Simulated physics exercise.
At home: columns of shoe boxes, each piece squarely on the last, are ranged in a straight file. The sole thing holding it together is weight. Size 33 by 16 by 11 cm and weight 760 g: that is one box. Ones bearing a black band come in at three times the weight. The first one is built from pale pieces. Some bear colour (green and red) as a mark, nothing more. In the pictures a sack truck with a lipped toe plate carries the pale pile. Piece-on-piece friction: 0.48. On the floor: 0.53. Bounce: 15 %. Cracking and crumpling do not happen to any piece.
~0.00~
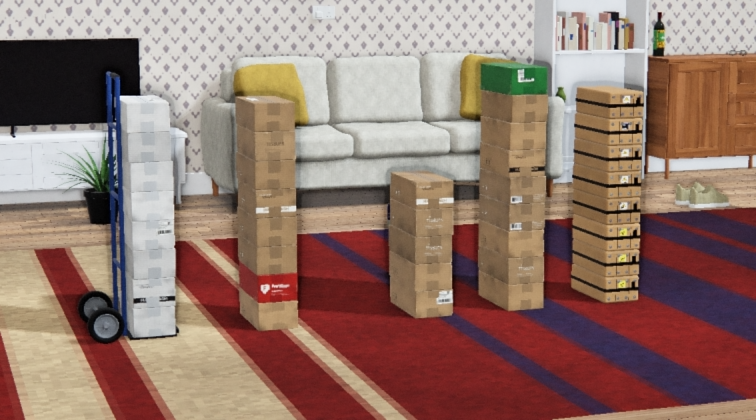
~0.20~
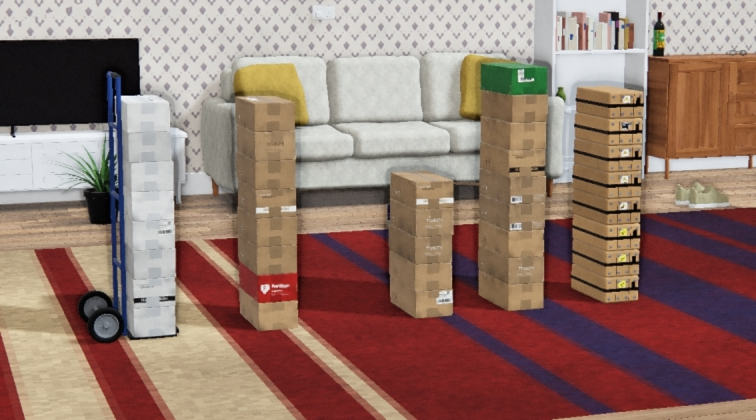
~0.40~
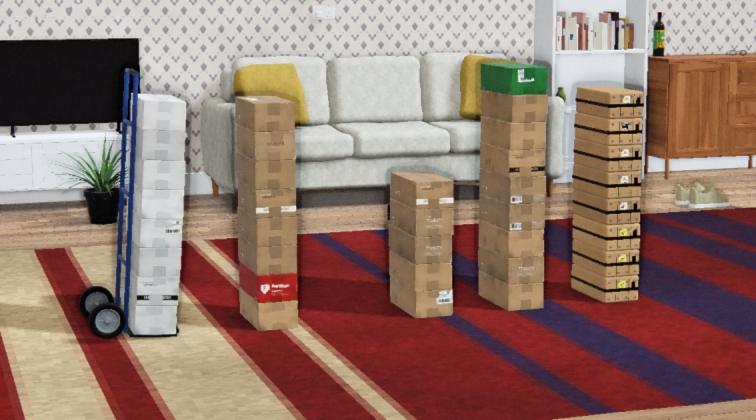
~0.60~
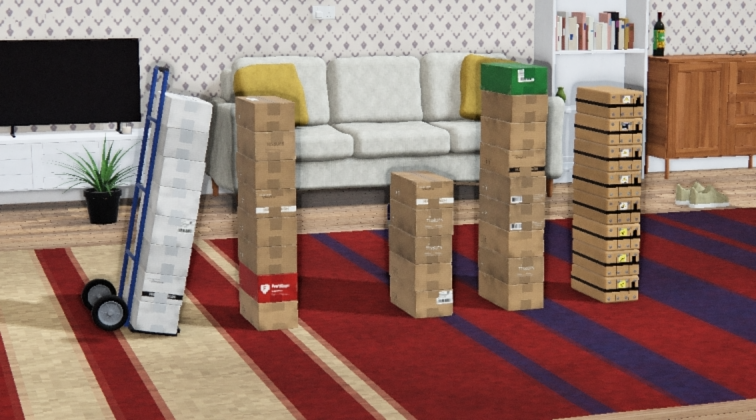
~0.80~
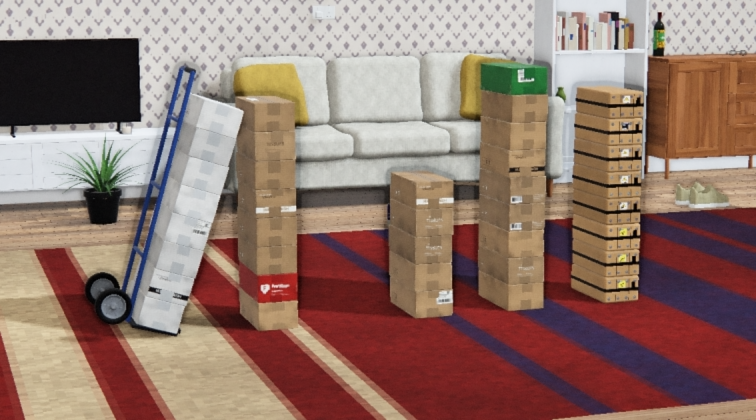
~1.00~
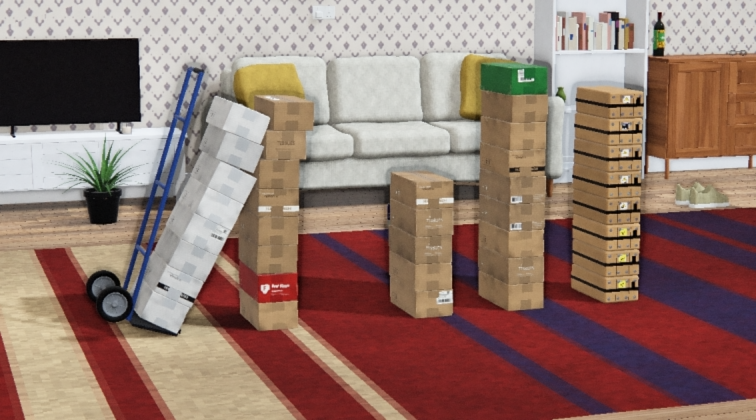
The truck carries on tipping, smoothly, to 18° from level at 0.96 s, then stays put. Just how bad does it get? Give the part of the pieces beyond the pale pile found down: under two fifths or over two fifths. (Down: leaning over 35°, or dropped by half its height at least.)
The share down will exceed two fifths.
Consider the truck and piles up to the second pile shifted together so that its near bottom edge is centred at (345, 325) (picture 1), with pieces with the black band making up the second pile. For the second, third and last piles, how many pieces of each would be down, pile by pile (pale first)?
Counts down - second: 0; third: 0; last: 0.
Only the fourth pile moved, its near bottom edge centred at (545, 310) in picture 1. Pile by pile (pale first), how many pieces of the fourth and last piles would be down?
Fourth 0, last 0.
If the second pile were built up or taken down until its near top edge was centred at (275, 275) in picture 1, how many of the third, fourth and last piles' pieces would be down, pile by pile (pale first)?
You'd get third 0, fourth 0 and last 0.
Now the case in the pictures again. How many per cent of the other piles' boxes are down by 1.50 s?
25 %.
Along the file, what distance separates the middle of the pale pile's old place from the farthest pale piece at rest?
Distance along: Near 100 cm.
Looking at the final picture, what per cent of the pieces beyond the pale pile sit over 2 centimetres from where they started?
Share: 95 in a hundred.
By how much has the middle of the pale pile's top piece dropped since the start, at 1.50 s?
Drop so far: Roughly 25 cm.
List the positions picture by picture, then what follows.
In the first frame (we follow the side turned to the camera), truck frame (119, 130) 0° forward; red box (278, 288); green box (529, 81); no other piece has moved.
In the second frame, truck frame (119, 130) 0° forward; green box (529, 81).
In the third frame, truck frame (134, 126) 4° forward, top of the pale pile leaning 4°; green box (529, 81); no other piece has moved.
In the fourth frame, truck frame (158, 123) 10° forward, top of the pale pile leaning 11°; green box (529, 81); no other piece has moved.
In the fifth frame, truck frame (180, 122) 16° forward, top of the pale pile leaning 18°; green box (529, 81); no other piece has moved.
In the sixth frame, truck frame (187, 122) 18° forward, top of the pale pile leaning 23°; red box (278, 288); green box (529, 81); 4 stirred so far.
Around 1.50 s, 8 of the pale pile down; 7 of the 30 other boxes down; red box tipped 39°.
Around 2.32 s, 8 of the pale pile down; 11 of the 30 other boxes down; red box on its side; green box tipped 19°.
Around 3.50 s, 8 of the pale pile down; 28 of the 30 other boxes down; red box on its side; green box tipped 56°, 64 cm lower.
Finally (5.2 s), 8 of the pale pile down; 28 of the 30 other boxes down; green box on its side; red box on its side. That is 93 per cent. Seen by the last camera, middles, red box near (314, 298).
